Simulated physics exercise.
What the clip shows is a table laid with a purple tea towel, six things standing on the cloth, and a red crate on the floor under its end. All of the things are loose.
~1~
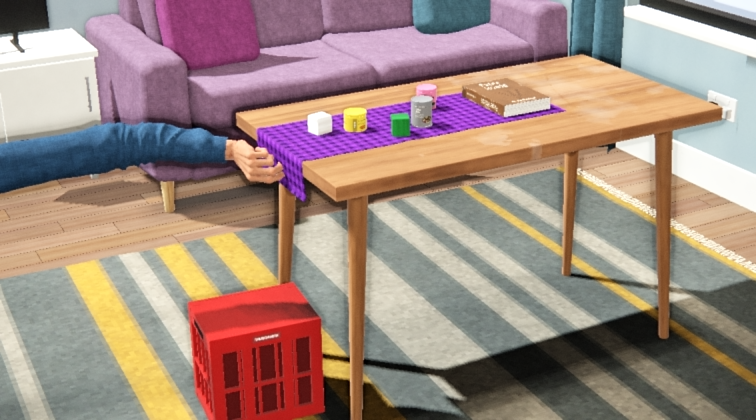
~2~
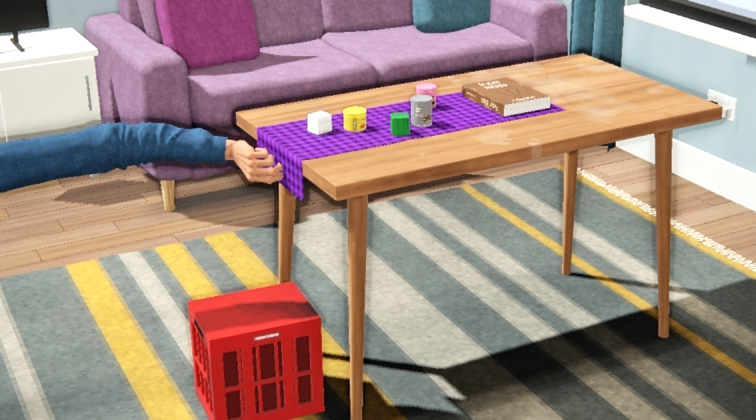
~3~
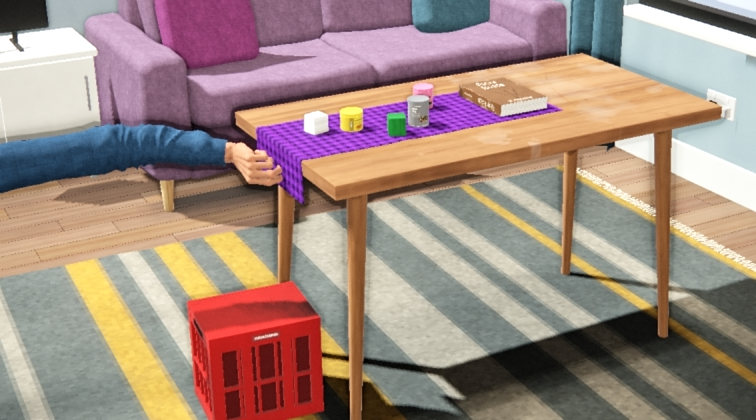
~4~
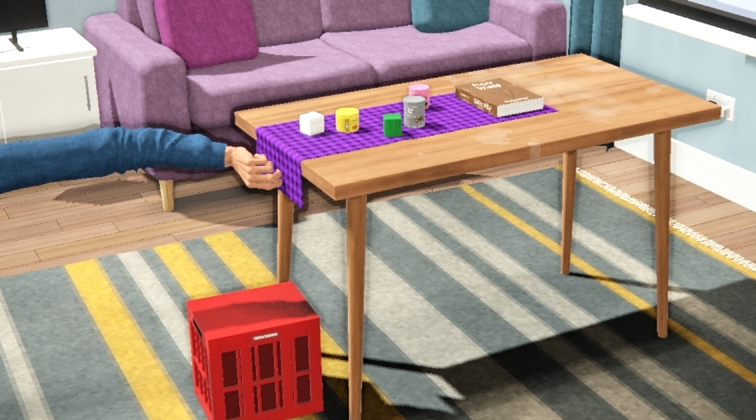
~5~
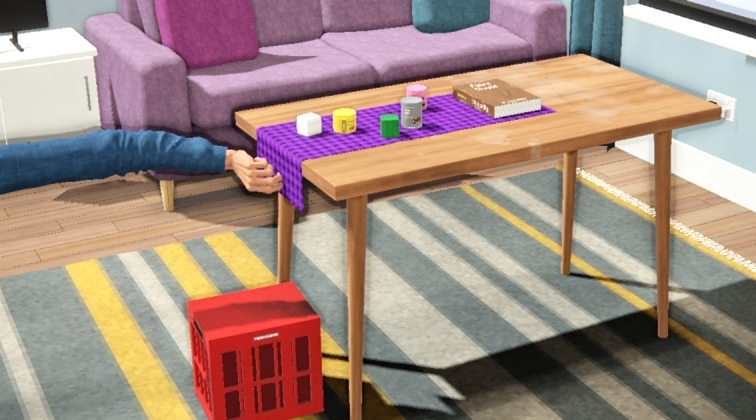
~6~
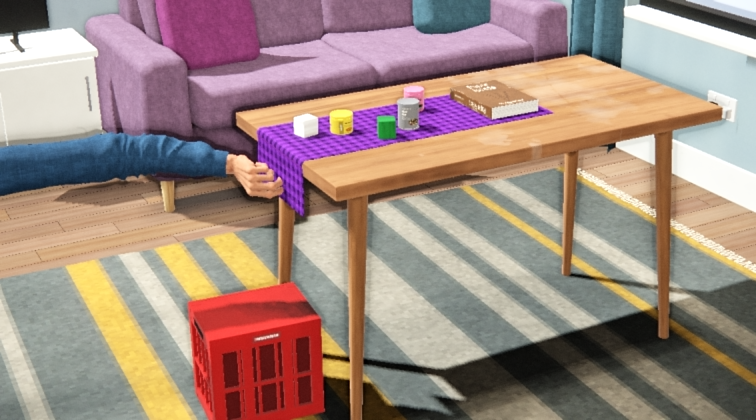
A hand in a blue sleeve gripped the end of a purple cloth on a wooden table and slowly drew it down a little, shifting the cubes, pots, can and book slightly left with it.
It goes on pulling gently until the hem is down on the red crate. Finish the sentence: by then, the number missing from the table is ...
... three.
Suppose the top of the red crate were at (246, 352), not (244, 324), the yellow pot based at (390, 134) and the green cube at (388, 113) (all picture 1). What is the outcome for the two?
The yellow pot does not stay aboard, and the green cube does not stay aboard.
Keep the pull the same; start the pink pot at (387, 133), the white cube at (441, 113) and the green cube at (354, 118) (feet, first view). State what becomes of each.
Record - pink pot lost; white cube retained; green cube lost.
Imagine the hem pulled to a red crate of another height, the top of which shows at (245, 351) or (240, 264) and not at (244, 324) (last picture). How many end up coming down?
4 and 1.
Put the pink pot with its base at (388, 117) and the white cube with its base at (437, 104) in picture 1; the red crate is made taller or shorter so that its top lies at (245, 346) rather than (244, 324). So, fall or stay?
Pink pot: Lost; white cube: Safe.
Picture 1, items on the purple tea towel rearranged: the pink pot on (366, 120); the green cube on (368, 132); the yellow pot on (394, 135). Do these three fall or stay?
Pink pot - leaves the top, green cube - leaves the top, yellow pot - leaves the top.
Soon after, hem near (281, 252); white cube gone.
Then, hem on the crate; white cube, yellow pot and green cube gone.
At rest, hem on the crate; white cube, yellow pot and green cube gone. The count of fallen things is three.
